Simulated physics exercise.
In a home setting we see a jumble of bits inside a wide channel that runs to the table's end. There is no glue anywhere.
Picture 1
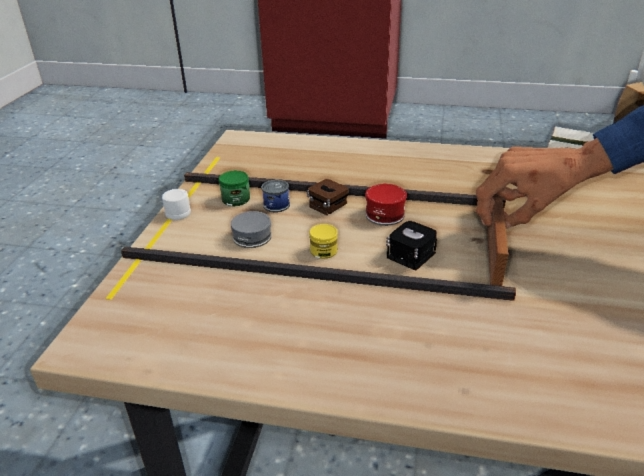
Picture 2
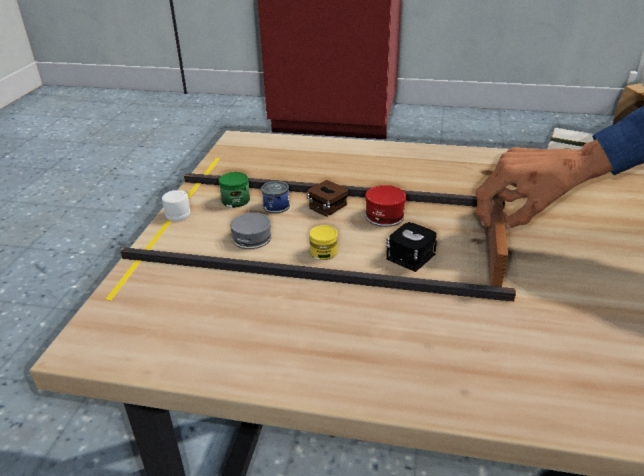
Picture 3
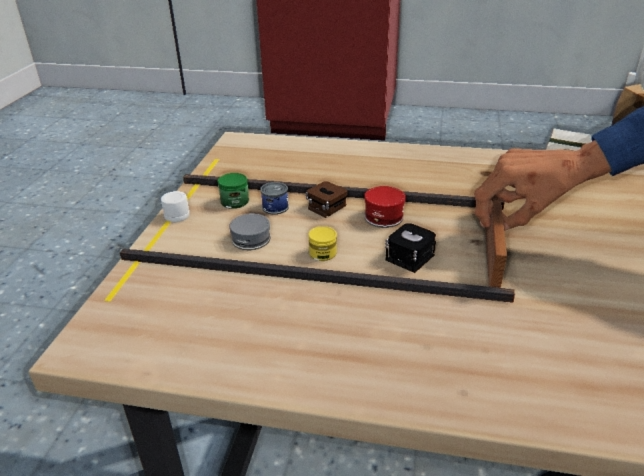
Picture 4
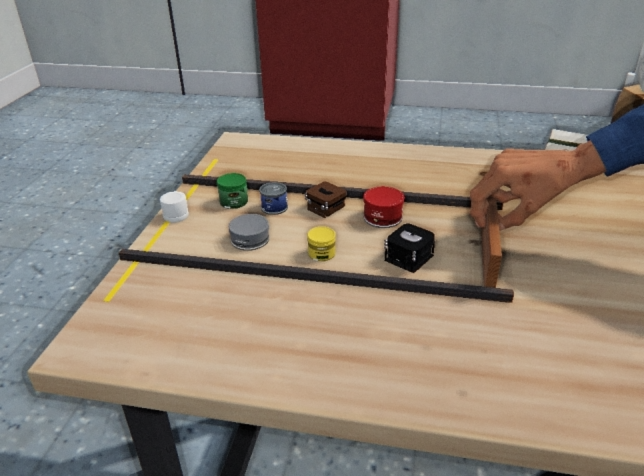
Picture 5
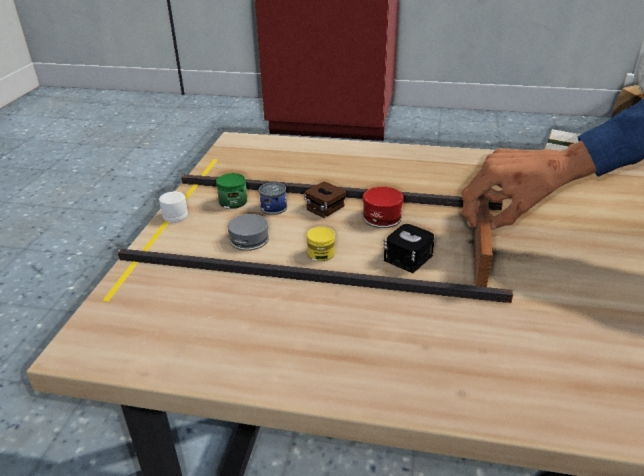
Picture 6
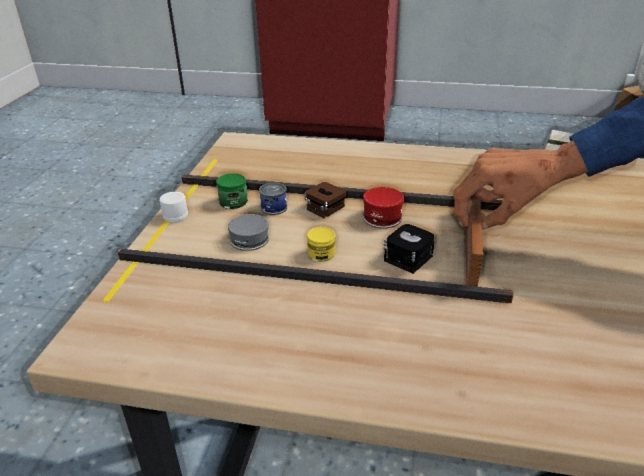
Hand sliding a small wooden board slightly left between two dark rails on a table, the scattered tubs and cases staying still.
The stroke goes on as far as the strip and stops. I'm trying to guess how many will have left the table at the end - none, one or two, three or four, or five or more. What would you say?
Gone: Upward of four.
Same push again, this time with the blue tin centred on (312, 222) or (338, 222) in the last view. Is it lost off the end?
Result by position: It stays aboard / stays aboard.
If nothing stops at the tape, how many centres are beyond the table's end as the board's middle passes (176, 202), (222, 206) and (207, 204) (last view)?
First 5, next 2, last 2.
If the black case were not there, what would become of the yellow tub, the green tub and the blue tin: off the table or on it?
The yellow tub keeps its place, the green tub ends up down and the blue tin ends up down.
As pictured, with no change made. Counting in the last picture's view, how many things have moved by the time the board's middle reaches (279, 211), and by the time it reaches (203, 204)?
At the first place 7, at the second 8.
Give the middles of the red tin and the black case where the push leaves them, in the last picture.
The red tin finishes at (168, 186); the black case finishes at (138, 227).
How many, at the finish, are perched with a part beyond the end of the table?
3.
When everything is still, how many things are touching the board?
3 touch it.
Soon after, none off yet; white lid at rest near (174, 207); green tub at rest near (232, 191); grey pot at rest near (249, 232).
Then, none off yet; white lid at rest near (174, 207); green tub moved about its own width near (189, 190); grey pot moved well along near (194, 219).
At rest, the number that fall off is five or more; fallen, yellow tub, brown case, grey pot, green tub and white lid.
